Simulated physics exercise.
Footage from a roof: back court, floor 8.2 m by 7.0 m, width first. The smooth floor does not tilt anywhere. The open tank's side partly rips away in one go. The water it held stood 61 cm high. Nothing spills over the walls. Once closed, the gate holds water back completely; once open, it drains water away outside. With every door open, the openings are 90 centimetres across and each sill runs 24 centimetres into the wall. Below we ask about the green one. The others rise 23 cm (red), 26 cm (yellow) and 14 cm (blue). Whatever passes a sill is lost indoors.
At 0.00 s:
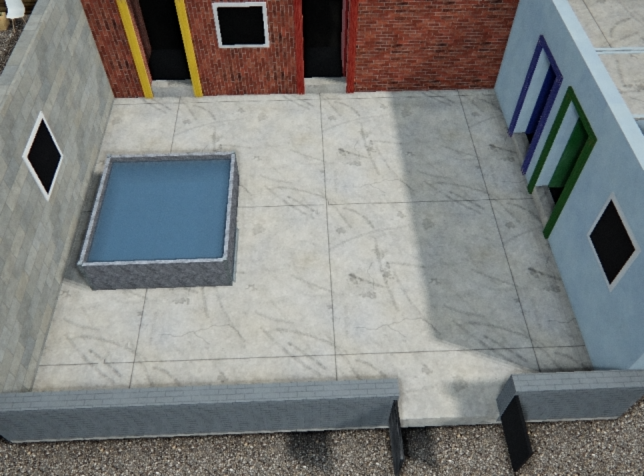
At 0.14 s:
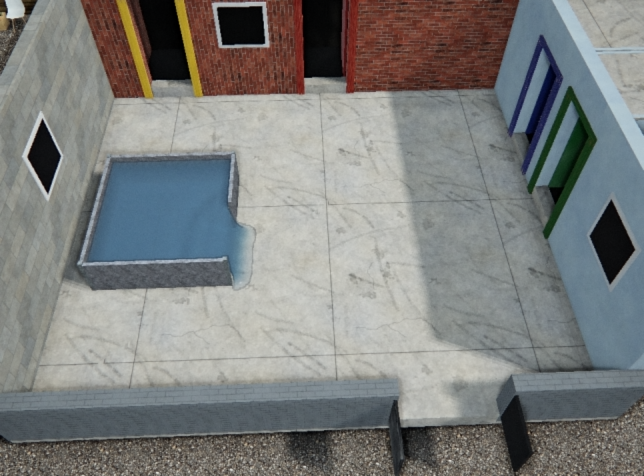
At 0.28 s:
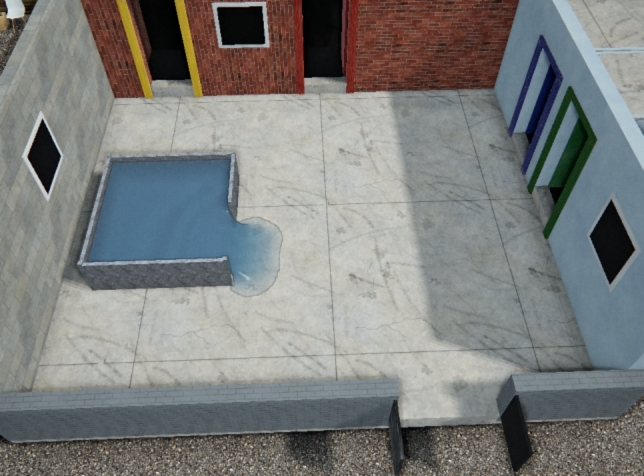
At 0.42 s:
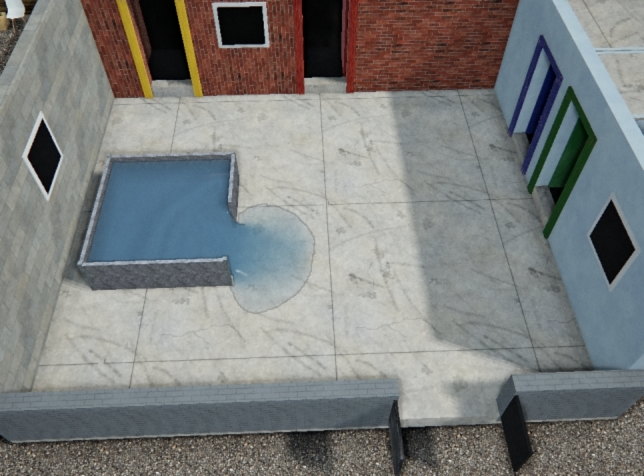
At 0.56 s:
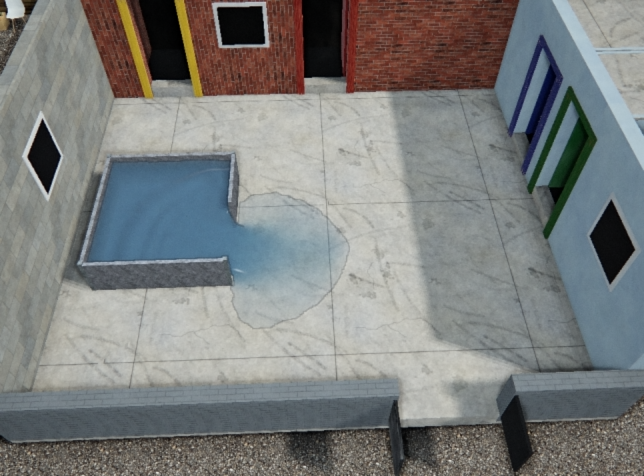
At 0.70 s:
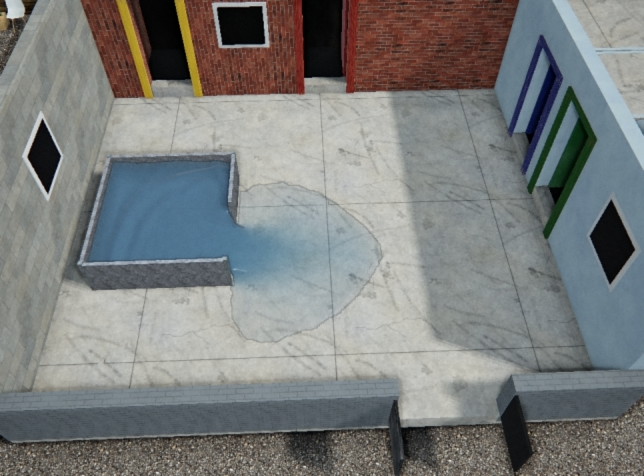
Water pouring from a broken side of a raised open tank, spreading rightward in a widening puddle across a pale courtyard floor.
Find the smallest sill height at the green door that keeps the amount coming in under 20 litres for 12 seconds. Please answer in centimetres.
The smallest height is roughly 12.5 cm.
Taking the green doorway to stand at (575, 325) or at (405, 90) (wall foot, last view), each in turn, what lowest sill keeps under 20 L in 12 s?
About 14.0 cm, then about 6.0 cm.
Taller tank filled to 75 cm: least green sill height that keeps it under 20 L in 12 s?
In that case, roughly 16 cm.
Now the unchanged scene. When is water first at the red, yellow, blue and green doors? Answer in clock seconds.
Red 6.0 seconds, yellow 9.0 seconds, blue 2.8 seconds, green 2.0 seconds.
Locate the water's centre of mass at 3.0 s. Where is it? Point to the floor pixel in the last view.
The water is centred around (291, 248) in the last picture's pixels.
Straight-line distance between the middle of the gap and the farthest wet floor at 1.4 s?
4.6 m.
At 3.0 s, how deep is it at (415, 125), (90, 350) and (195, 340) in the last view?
In that order: 1, 0 and 0 cm.
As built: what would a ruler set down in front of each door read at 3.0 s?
Door by door, in centimetres - red 0, yellow 0, blue 12, green 20.
After 1.4 s water covers 25 % of the floor, deepest (36 cm) near (241, 263); it has not reached the green door.
After 3.0 s water covers 50 % of the floor, deepest (32 cm) near (585, 395); 20 cm at the green door, 0 litres in over its 22 cm sill.
After 12.0 s water covers 95 % of the floor, deepest (8 cm) near (479, 104); 6 cm at the green door, 0 litres in over its 22 cm sill.
At the green door as built, the water arrived by 2.0 s and peaked near 20 cm at 3.0 s.
Run again over the same 12 s with other heights there, 27 litres in over 11.5 cm, 13 litres over 13.5 cm. The limit of 20 litres is kept from about 12.5 cm up.
